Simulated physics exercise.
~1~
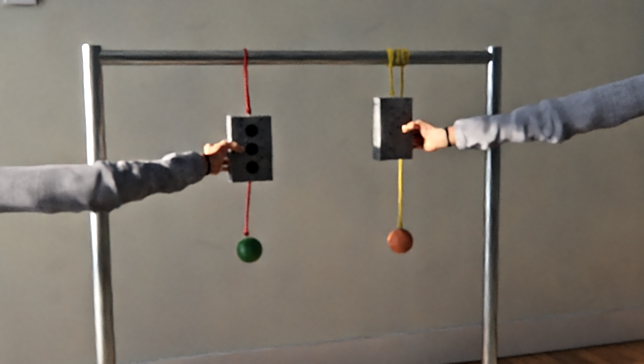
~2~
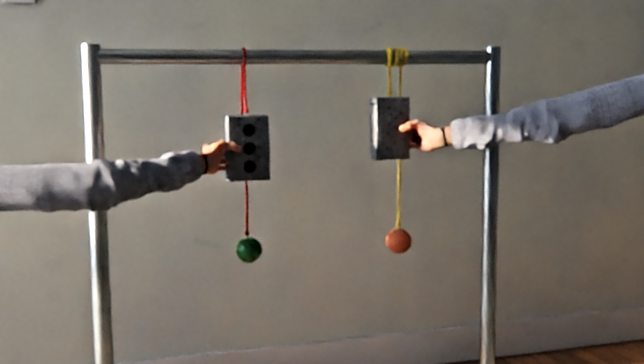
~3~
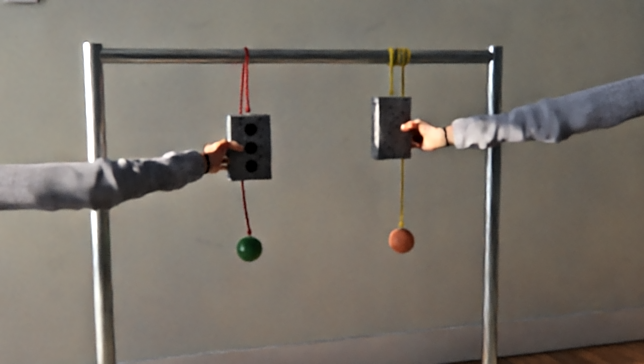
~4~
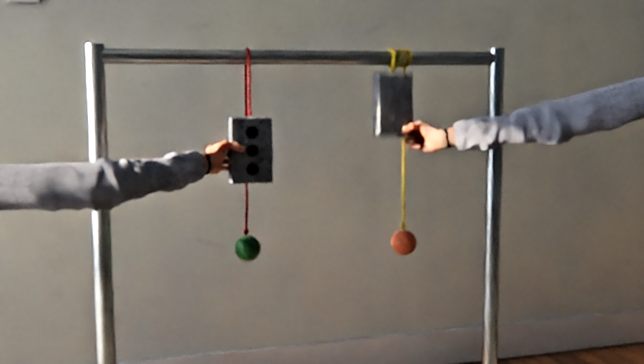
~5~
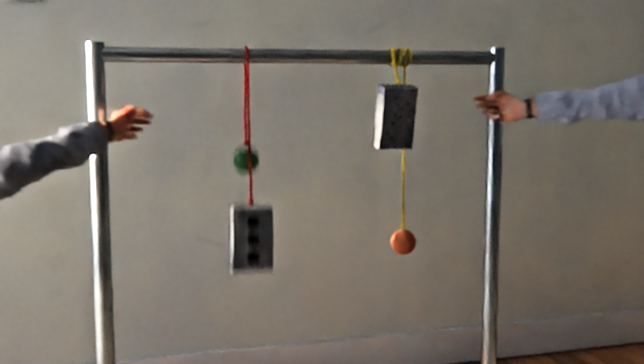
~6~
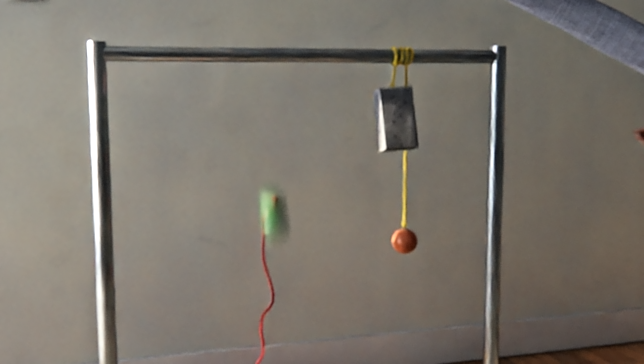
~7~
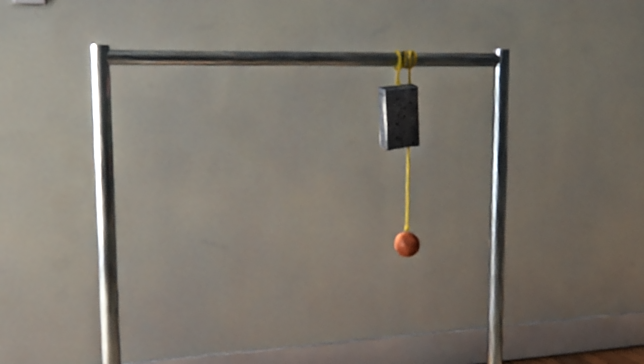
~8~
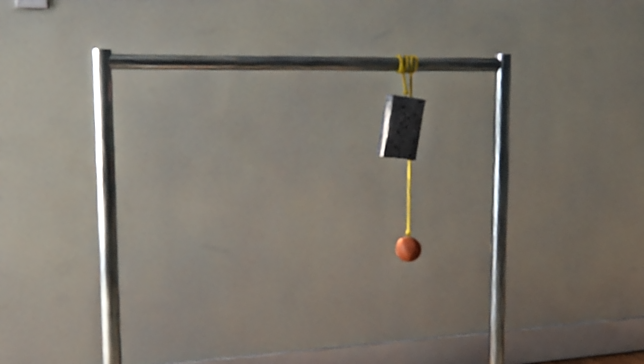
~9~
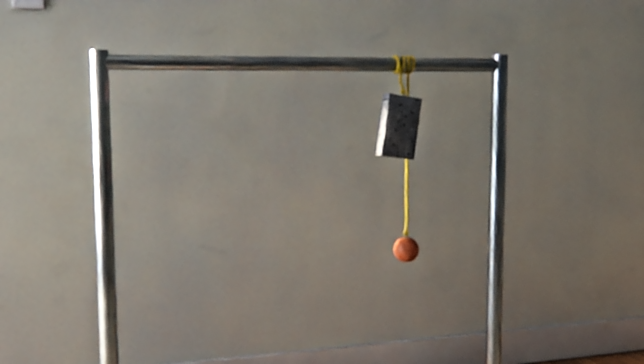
In front of a plain grey wall, a metal rail on two posts carries a red cord and a yellow cord, each with a dark block above a small ball, green on the left and orange on the right. A hand reaches in from each side to steady the blocks. The right block shifts up a little, then both hands let go and draw back. The left block drops while the green ball rises toward the rail, and the red cord slips off and falls out of view. The right block tilts and sways slightly but stays hanging beneath the rail, the orange ball below it.
